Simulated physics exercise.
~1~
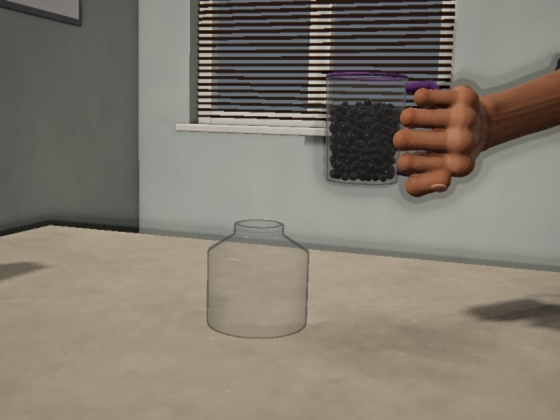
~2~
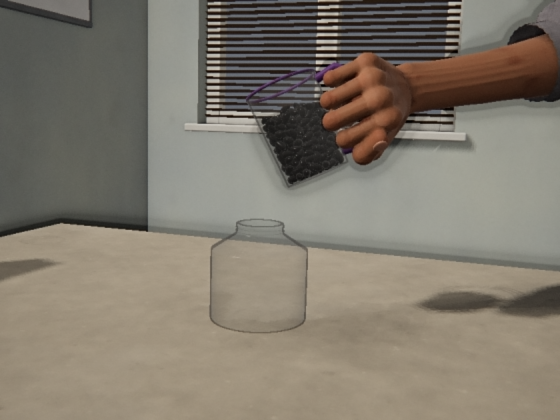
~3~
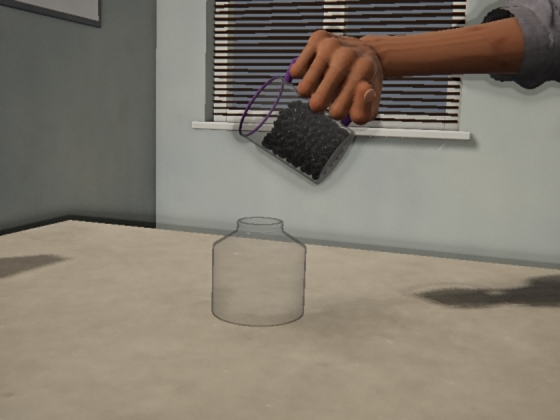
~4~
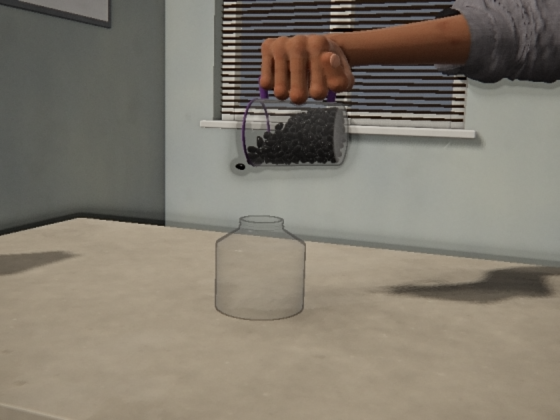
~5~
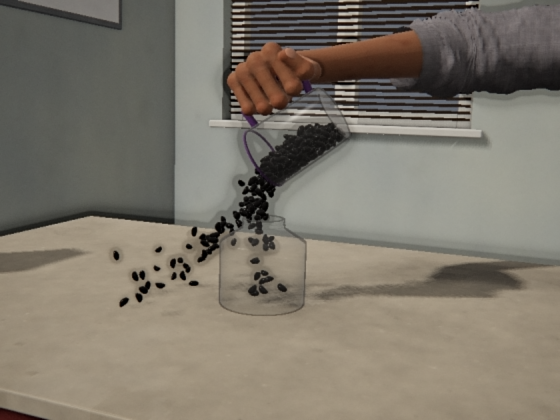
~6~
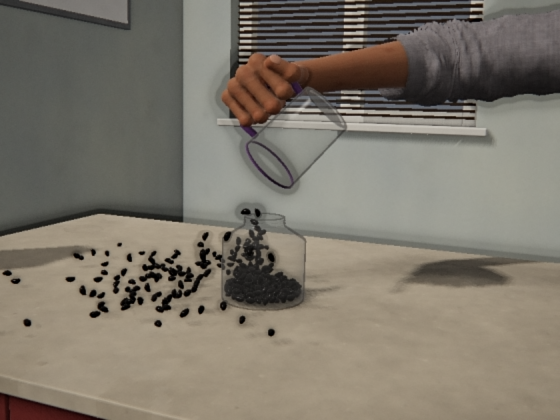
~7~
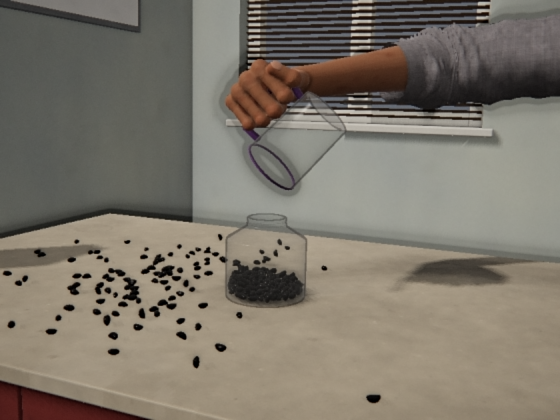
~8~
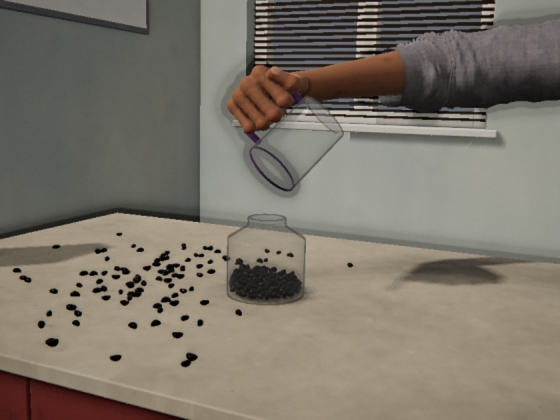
In a grey-walled room with a blind-covered window, a pale countertop is seen from slightly above as the view drifts gently sideways. A clear, narrow-necked jar stands empty on it, while a hand at the right holds up a clear cup with purple trim, filled with black beans. The hand moves left above the jar and steadily tips the cup. Beans pour from its rim, some dropping into the jar while others scatter across the counter to the left. The upturned cup empties and stays held there, leaving the jar partly filled and many beans strewn outside it.
